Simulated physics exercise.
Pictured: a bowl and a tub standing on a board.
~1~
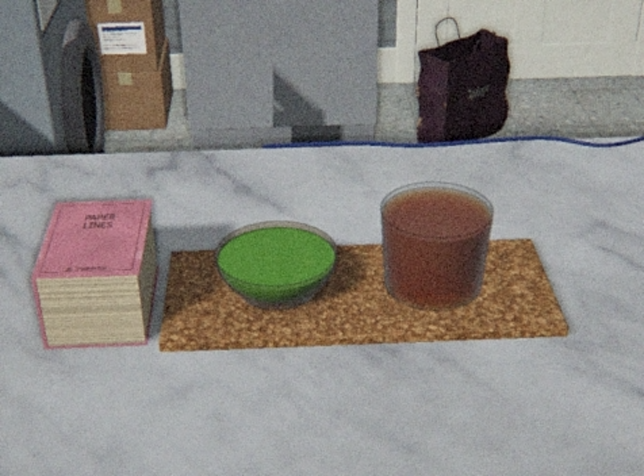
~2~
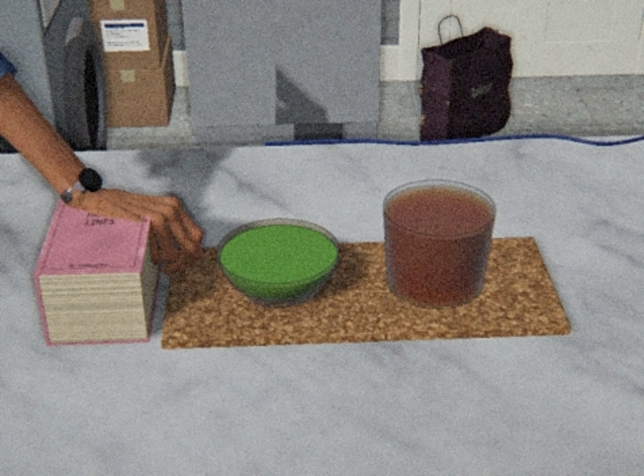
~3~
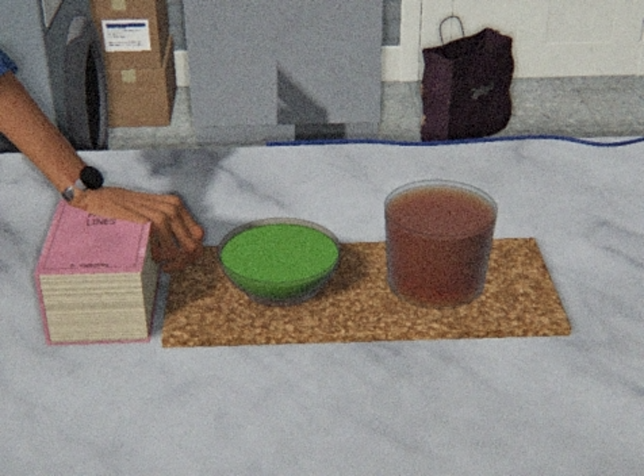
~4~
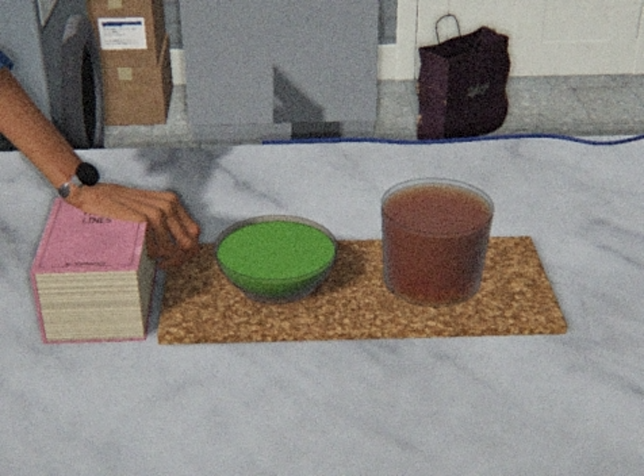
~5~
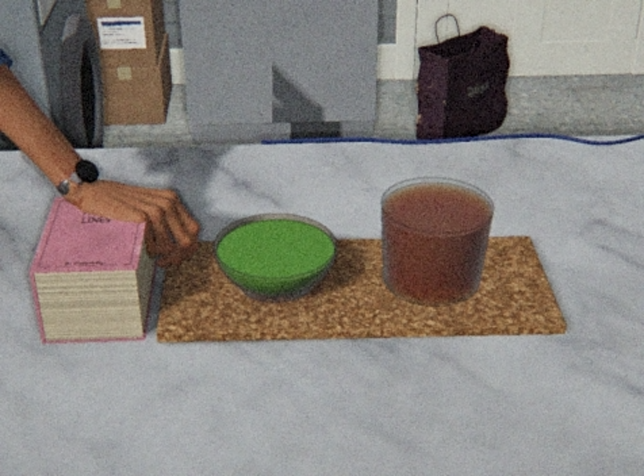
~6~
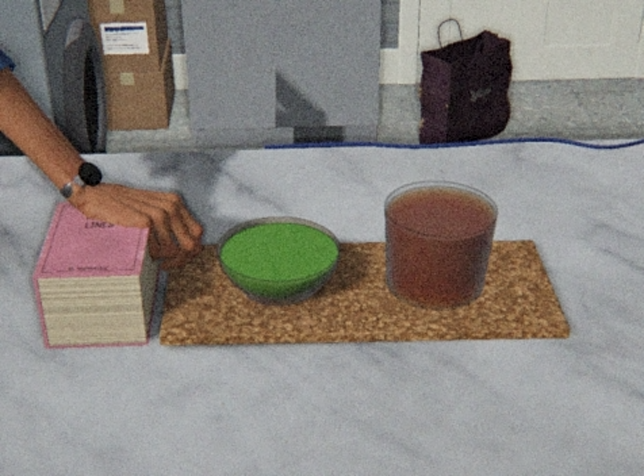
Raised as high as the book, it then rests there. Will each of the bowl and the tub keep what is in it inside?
On the left the bowl: No, some escapes; on the right the tub: No, some escapes.
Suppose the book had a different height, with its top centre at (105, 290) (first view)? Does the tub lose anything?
Keeps every drop.
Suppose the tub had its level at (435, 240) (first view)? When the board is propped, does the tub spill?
Then, put simply, nothing gets out.
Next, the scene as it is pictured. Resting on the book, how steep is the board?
Measured tilt: Approx. 13°.
Next, the board slopes by about 7°; bowl, its rim is dry; tub, its rim is dry.
After that, the board slopes by about 15°; bowl, it has slopped over; tub, it has slopped over.
Finally, the board slopes by about 13°, resting on the book; bowl, it has slopped over; tub, it has slopped over.
